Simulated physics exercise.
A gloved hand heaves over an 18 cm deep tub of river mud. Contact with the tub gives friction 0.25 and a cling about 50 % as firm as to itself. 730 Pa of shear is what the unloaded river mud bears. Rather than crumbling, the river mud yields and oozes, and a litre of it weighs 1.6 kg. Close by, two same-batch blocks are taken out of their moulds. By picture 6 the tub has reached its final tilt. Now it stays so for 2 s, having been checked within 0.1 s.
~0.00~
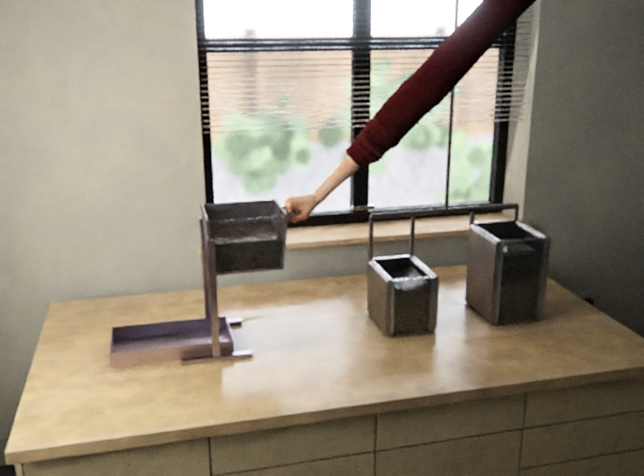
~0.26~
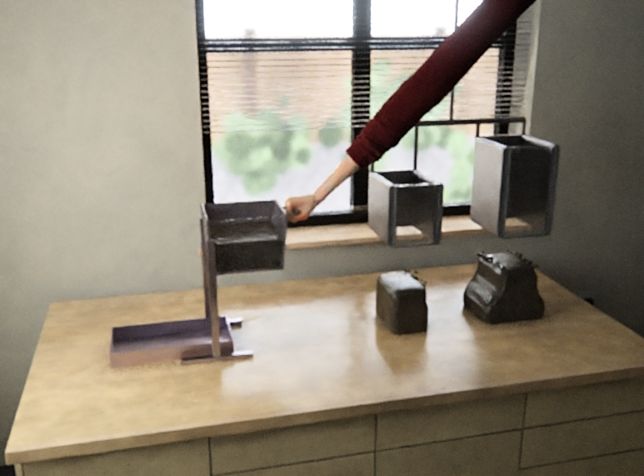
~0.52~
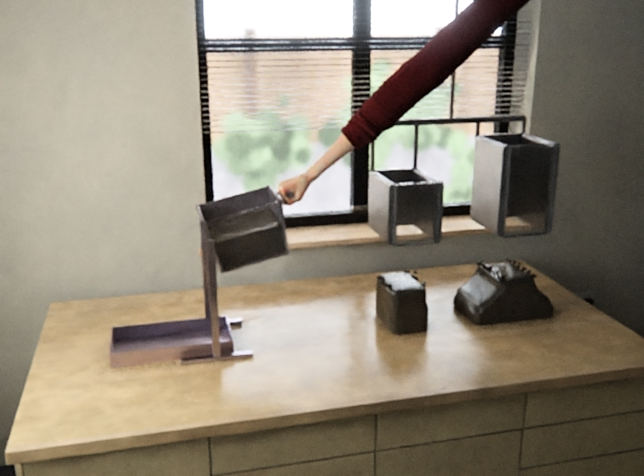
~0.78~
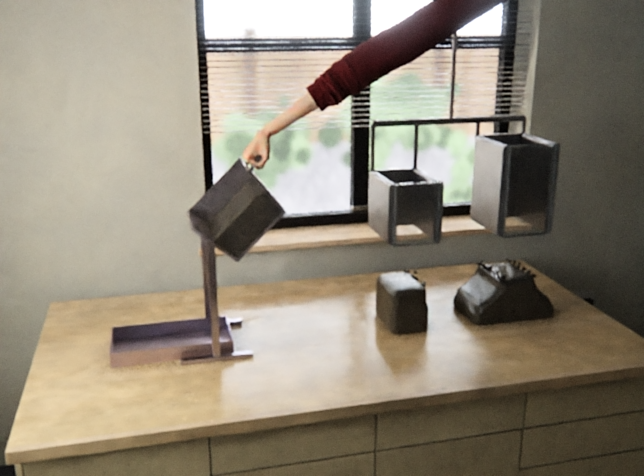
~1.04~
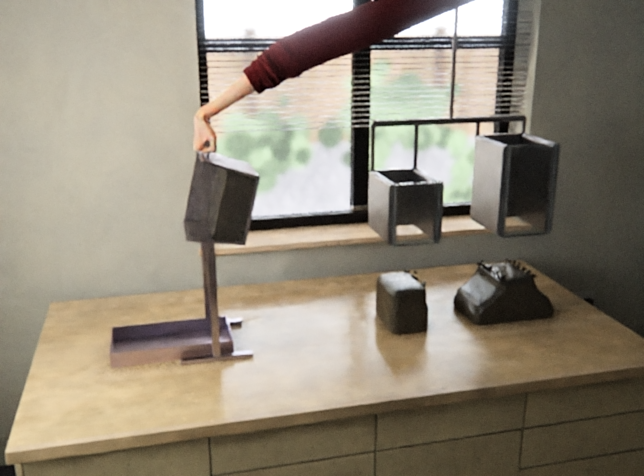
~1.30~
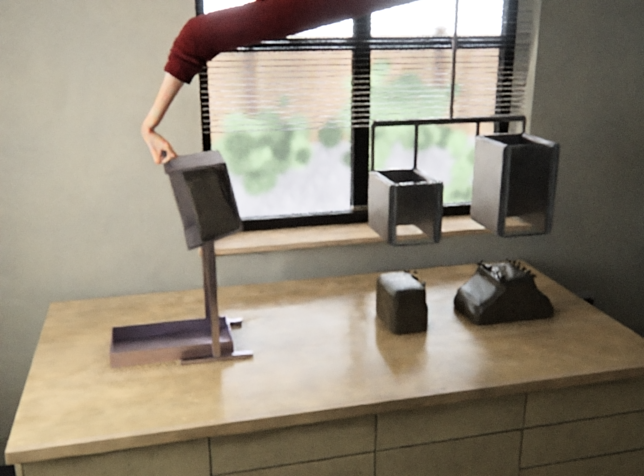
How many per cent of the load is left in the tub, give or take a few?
I would say close to 0 percent.
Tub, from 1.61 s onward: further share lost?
Around 30 % of the whole load.
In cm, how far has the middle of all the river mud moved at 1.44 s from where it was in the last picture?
Around 7 cm.
By 1.44 s, the tub is at 102 degrees and holds 89 %.
By 1.61 s, the tub is at 102 degrees and holds 31 %.
By 1.78 s, the tub is at 102 degrees and holds 0 %.
By 1.95 s, the tub is at 102 degrees and holds 0 %.
By 3.30 s, at the end, the tub is at 102 degrees and holds 0 %.
